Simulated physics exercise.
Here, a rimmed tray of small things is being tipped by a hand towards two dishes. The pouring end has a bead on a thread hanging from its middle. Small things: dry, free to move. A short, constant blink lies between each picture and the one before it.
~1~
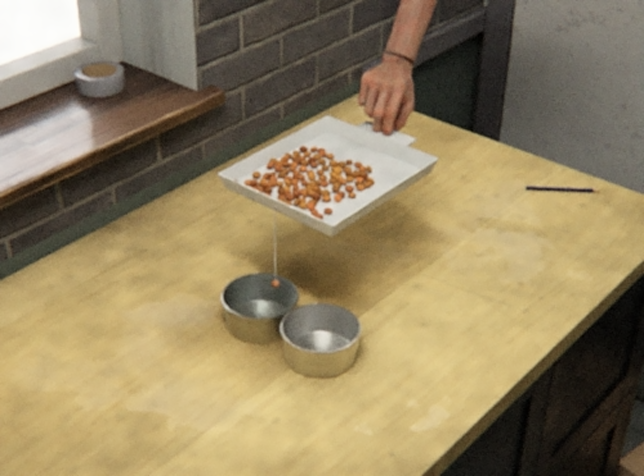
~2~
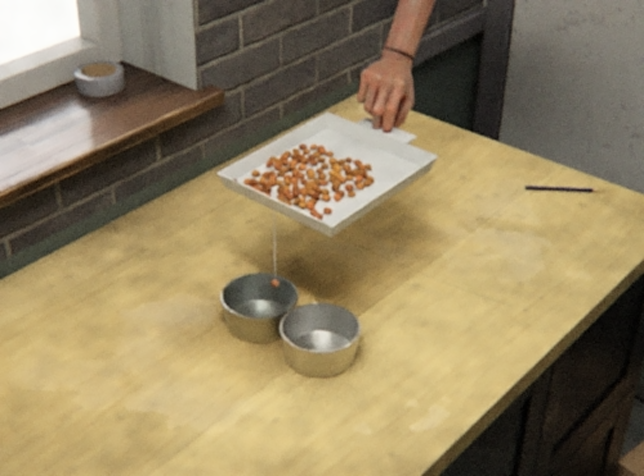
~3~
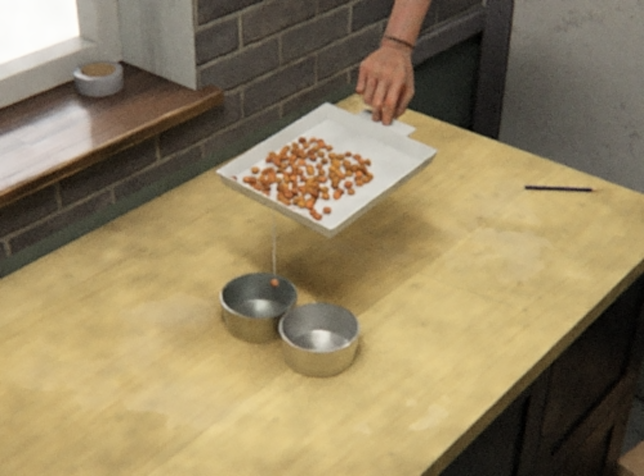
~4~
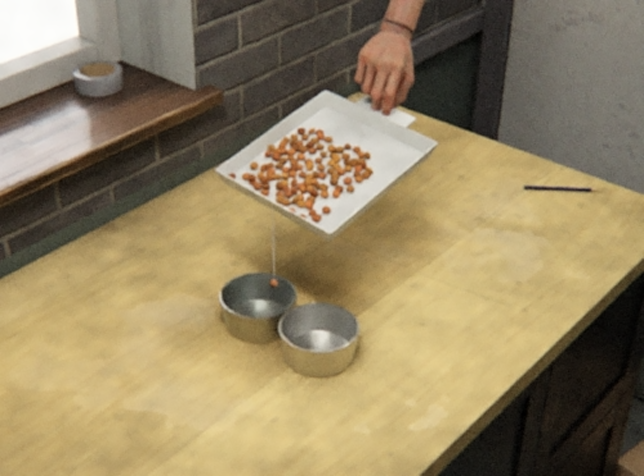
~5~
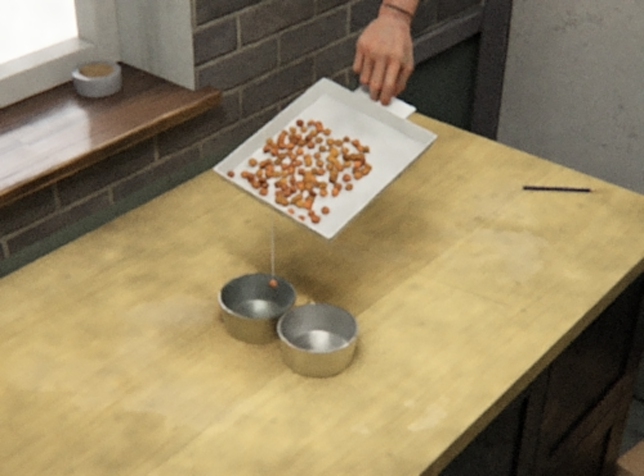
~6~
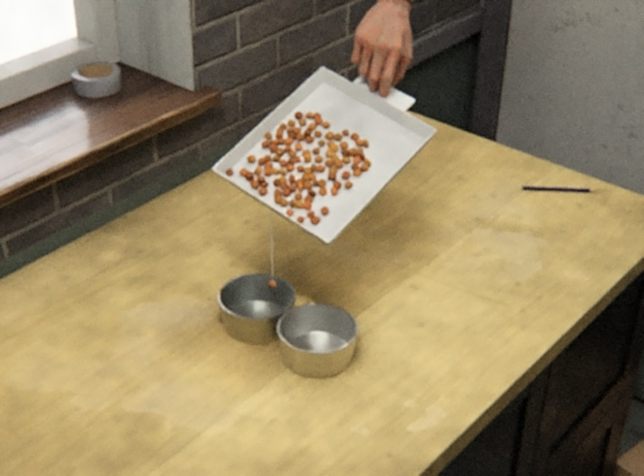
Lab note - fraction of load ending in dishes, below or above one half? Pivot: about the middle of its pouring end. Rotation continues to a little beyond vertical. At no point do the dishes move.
Above one half.
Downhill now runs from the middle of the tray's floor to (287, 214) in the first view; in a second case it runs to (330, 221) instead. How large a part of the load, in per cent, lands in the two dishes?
You'd see roughly 70 per cent the first time and 90 per cent the second.
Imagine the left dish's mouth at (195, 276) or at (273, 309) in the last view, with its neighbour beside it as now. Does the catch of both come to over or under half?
At place one a lesser share; at place two the greater share.
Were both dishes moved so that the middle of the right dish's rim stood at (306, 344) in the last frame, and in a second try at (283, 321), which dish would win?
One: The right-hand dish. Two: The right-hand dish.
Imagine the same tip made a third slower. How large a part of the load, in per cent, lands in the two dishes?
Around 100 in every hundred.
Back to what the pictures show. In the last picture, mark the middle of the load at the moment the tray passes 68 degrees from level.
Look around (306, 221) in the last picture.
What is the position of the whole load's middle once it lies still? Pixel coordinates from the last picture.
Somewhere close to (319, 347) in the last picture.
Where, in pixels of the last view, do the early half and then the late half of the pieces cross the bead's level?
The opening part goes through (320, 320); what follows goes through (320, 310).
Just after the last frame, tray tipped steeply; almost all on the tray; just a few in the air.
A moment on, tray tipped past a quarter turn; about a tenth on the tray; the larger part in the right dish; just a few in the left dish; just a few outside both; roughly a quarter in the air.
Further on, tray tipped past a quarter turn; almost all in the right dish; just a few in the left dish; about a tenth outside both.
When it is over, tray tipped past a quarter turn; almost all in the right dish; just a few in the left dish; about a tenth outside both.
